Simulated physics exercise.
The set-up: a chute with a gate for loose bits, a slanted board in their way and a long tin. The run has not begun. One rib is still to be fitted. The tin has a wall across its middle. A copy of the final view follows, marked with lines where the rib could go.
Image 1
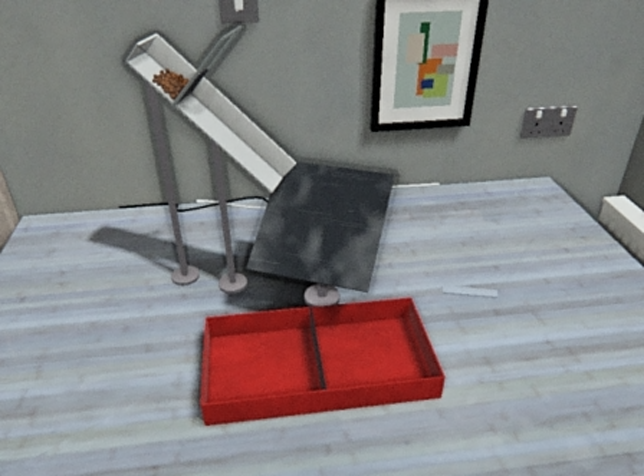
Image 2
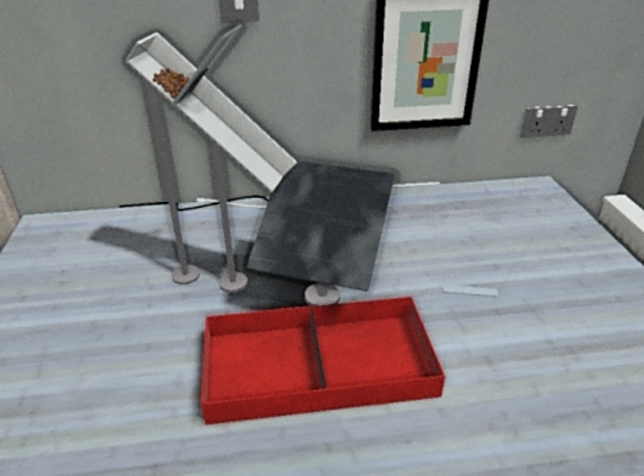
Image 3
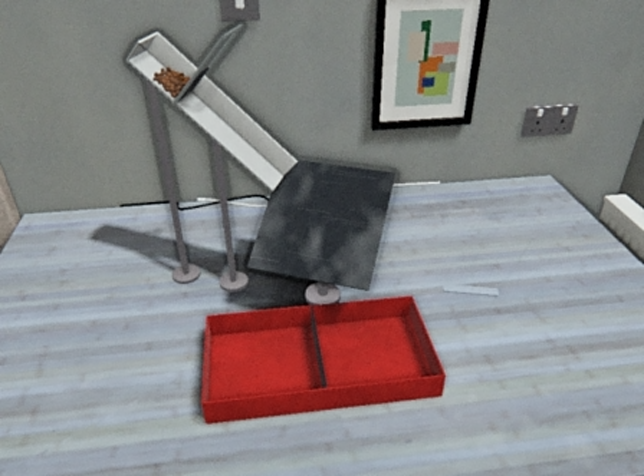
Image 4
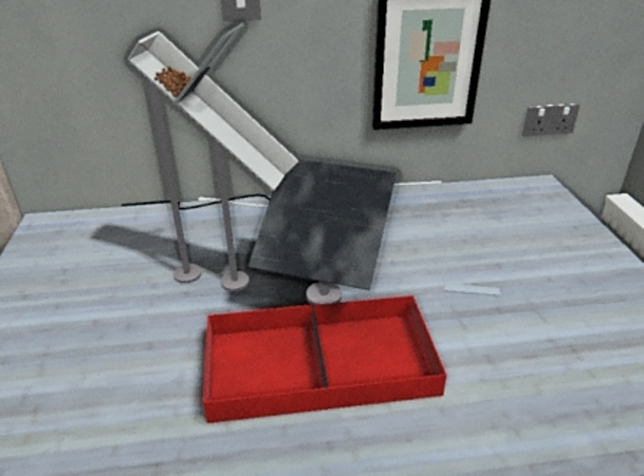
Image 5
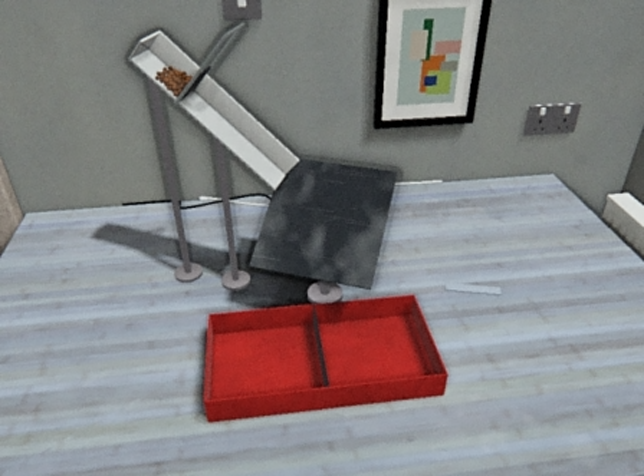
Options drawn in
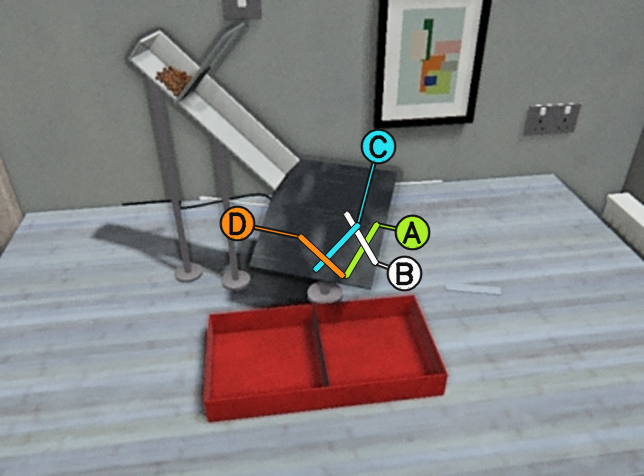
In this clip, a small heap of brown bits rests behind a closed gate high on a sloping pale chute, above a tilted dark board and a divided red tin on a table; nothing visibly moves apart from slight view shifts.
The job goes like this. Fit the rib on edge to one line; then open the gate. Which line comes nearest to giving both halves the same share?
A is best.
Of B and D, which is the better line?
B.
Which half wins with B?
Right.
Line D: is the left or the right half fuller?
Right.
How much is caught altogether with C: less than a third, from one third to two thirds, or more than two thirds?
More than two thirds.
On the marked copy, line A from (376, 224) to (346, 275); line B from (346, 214) to (375, 262); line C from (357, 225) to (316, 269); line D from (300, 237) to (342, 275).
If A is chosen, of what is caught, close to half in the left half, close to half in the right.
If B is chosen, of what is caught, close to a quarter in the left half, the bulk in the right.
If C is chosen, of what is caught, all but a few in the left half, a small share in the right.
If D is chosen, of what is caught, only a few in the left half, all but a few in the right.
